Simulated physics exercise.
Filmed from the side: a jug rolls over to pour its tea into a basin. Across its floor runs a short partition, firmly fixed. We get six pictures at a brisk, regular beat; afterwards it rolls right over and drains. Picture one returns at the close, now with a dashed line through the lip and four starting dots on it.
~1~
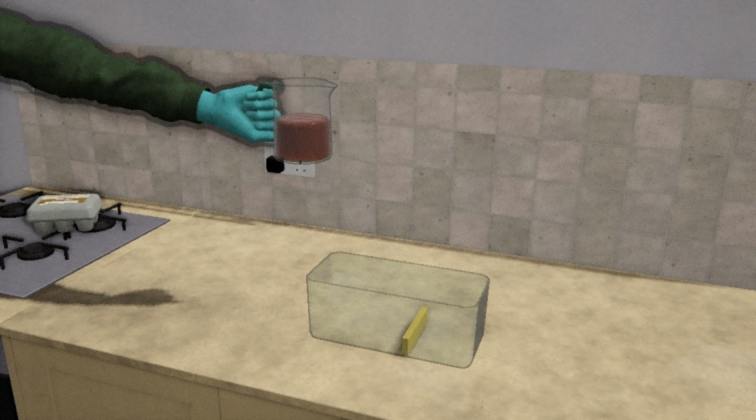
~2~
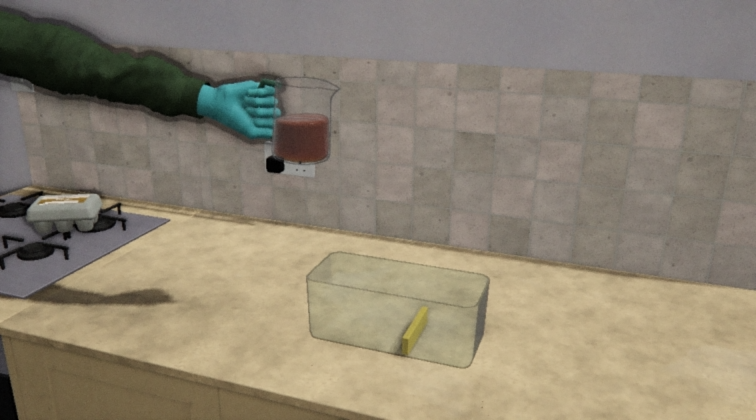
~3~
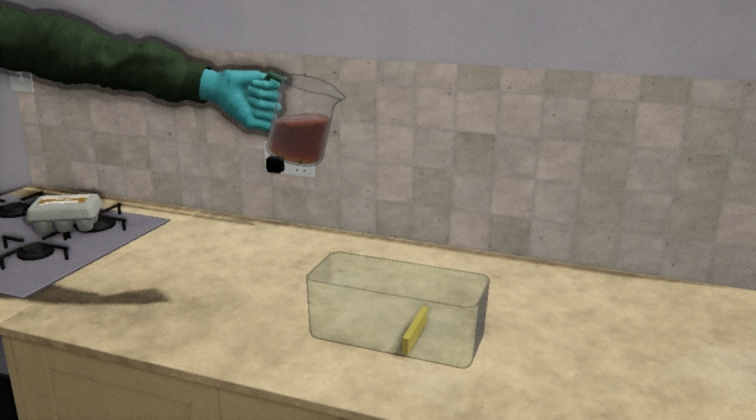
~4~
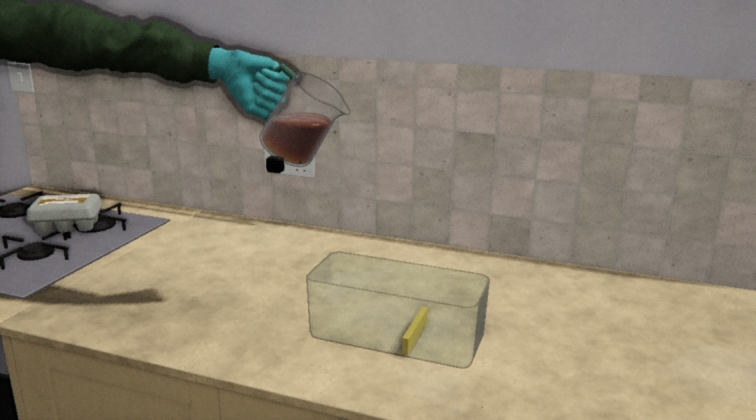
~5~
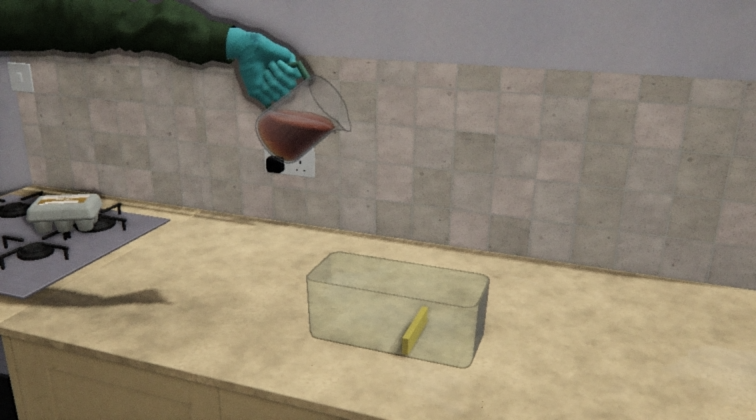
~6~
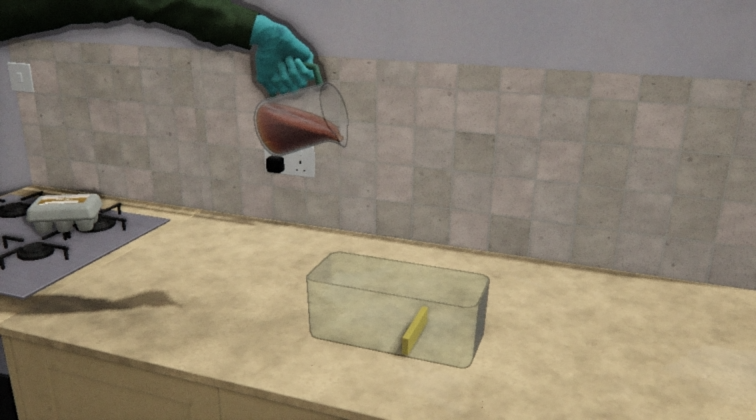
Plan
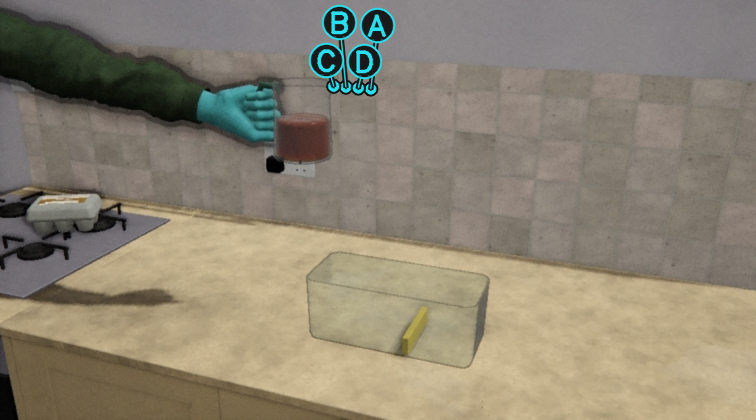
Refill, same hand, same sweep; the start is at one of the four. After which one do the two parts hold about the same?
Go for D.
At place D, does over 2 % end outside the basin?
Yes.
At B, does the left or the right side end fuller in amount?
The left one.
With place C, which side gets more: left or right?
The left side.
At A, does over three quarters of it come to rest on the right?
No, it does not.
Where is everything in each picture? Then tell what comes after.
Upright, lip at (336, 86); basin from (311, 334) to (473, 367); top of the wall at (416, 322); nothing has left yet, in the first picture.
Tipped about 4°, lip at (338, 89); nothing has left yet, in the second picture.
Tipped about 15°, lip at (344, 98); nothing has left yet, in the third picture.
Tipped about 32°, lip at (349, 113); nothing has left yet, in the fourth picture.
Tipped about 52°, lip at (350, 130); nothing has left yet, in the fifth picture.
Tipped about 70°, lip at (345, 146); nothing has left yet, in the sixth picture.
On the marked copy, A at (370, 88); B at (345, 87); C at (333, 86); D at (358, 88).
With A, about 30 % ends left of the wall and 59 % right of it; 10 % is lost outside.
With B, about 68 % ends left of the wall and 23 % right of it; 10 % is lost outside.
With C, about 77 % ends left of the wall and 13 % right of it; 10 % is lost outside.
With D, about 47 % ends left of the wall and 42 % right of it; 11 % is lost outside.
